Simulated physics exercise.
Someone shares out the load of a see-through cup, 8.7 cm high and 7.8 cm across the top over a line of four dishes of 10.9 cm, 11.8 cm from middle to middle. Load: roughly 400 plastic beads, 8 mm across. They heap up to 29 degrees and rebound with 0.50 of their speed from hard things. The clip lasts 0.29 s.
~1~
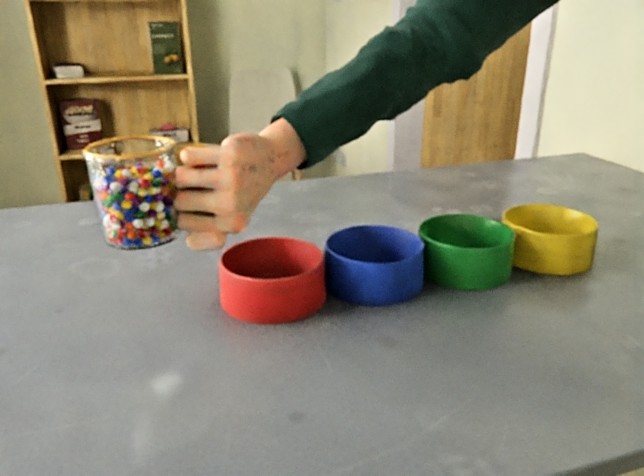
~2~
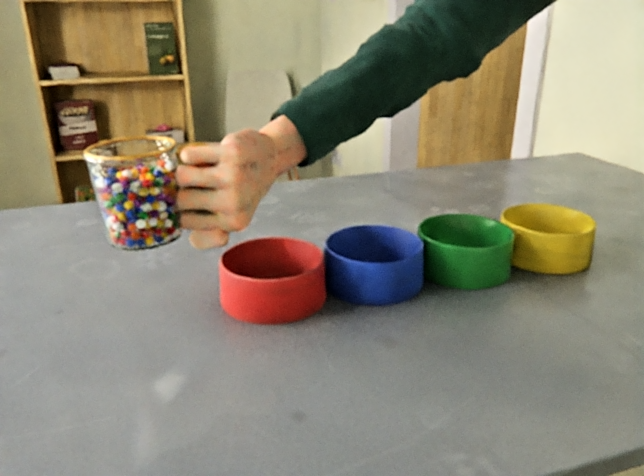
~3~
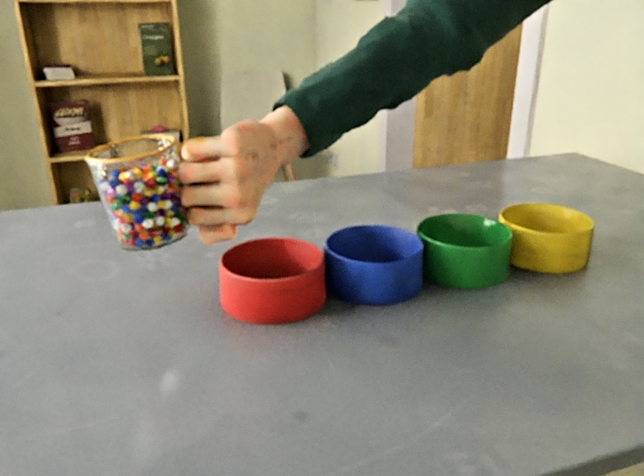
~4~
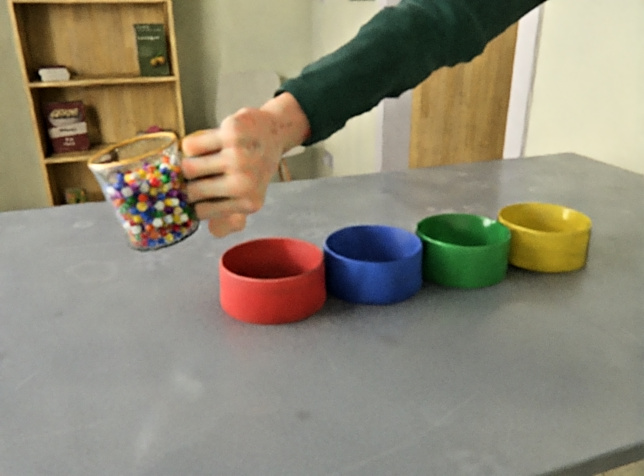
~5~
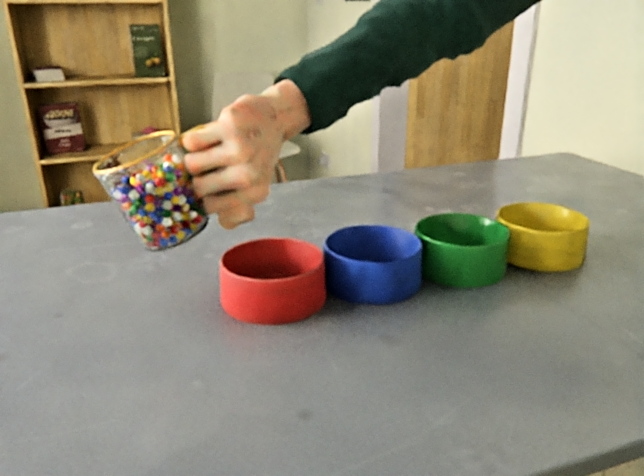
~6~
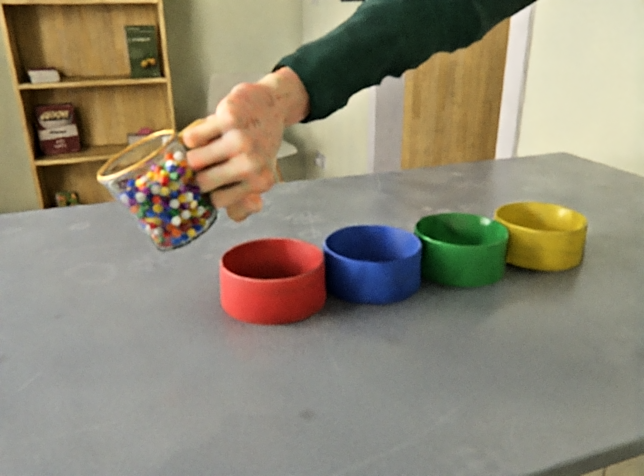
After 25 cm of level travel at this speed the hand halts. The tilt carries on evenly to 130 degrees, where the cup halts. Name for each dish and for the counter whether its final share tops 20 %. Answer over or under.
Red: Over, blue: Under, green: Under, yellow: Under, counter: Over.
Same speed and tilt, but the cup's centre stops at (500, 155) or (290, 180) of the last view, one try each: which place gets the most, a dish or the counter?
The winner: Counter, then counter.
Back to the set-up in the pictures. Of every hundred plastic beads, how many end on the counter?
Some 70 per cent.
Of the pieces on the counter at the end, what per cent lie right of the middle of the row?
About 0 per cent.
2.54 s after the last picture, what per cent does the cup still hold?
Some 0 per cent of the load.
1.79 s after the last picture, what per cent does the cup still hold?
About 0 per cent.
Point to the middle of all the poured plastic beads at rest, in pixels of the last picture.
At about (193, 308).
Then, 1.07 s after the last picture, tilt 130 degrees; cup holds 0 %, red 30 %.
Then, 1.79 s after the last picture, tilt 130 degrees; cup holds 0 %, red 30 %.
Then, 2.54 s after the last picture, tilt 130 degrees; cup holds 0 %, red 30 %.
In the end, red 30 %, blue 0 %, green 0 %, yellow 0 %, counter 70 %.
